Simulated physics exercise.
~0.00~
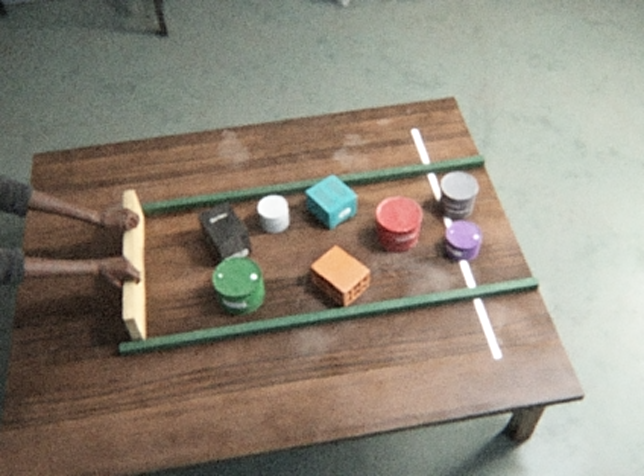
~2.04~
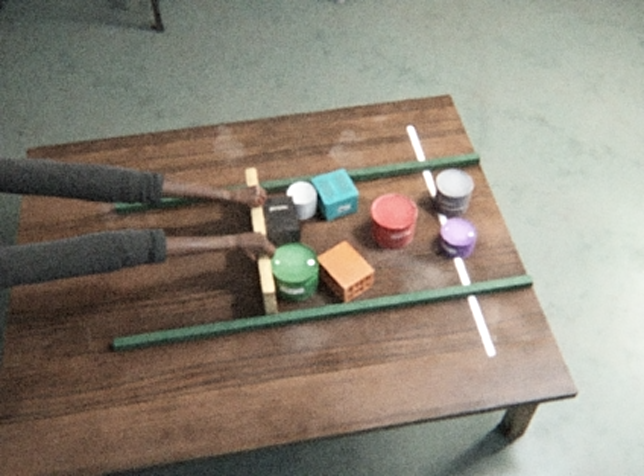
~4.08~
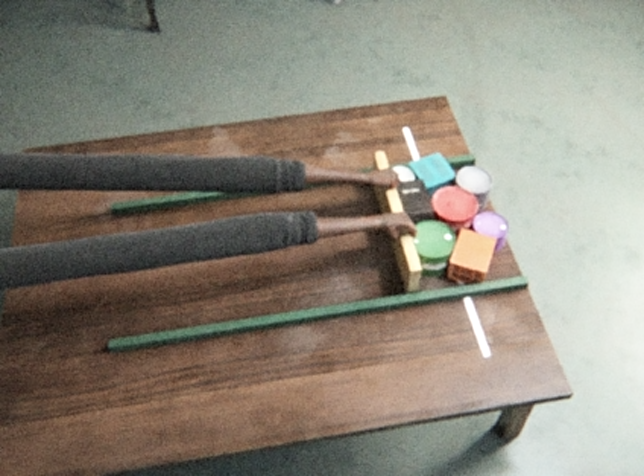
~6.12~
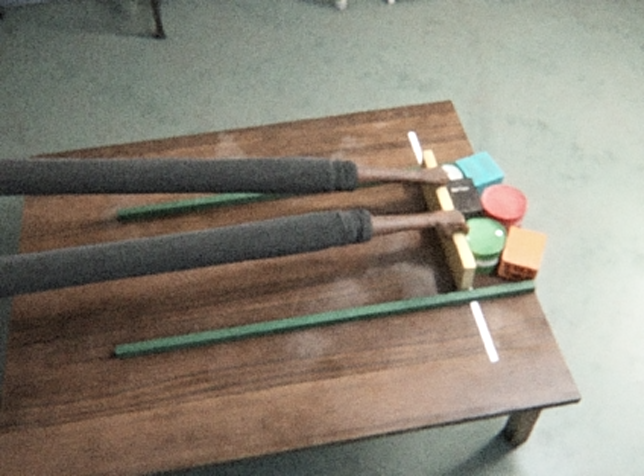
A pale wooden plank, held upright by two hands, starts to slide right across a low wooden table between two green battens, toward eight scattered parcels and tubs. It gathers the black box, green canister and white canister, then closes on the teal box and orange crate, while the red, grey and purple tubs stay still. The arms stretch further, and everything bunches together, with the grey and purple tubs pressed toward the right edge. The plank reaches the white tape line, and those two are gone from the tabletop, while the other six remain crowded against it.
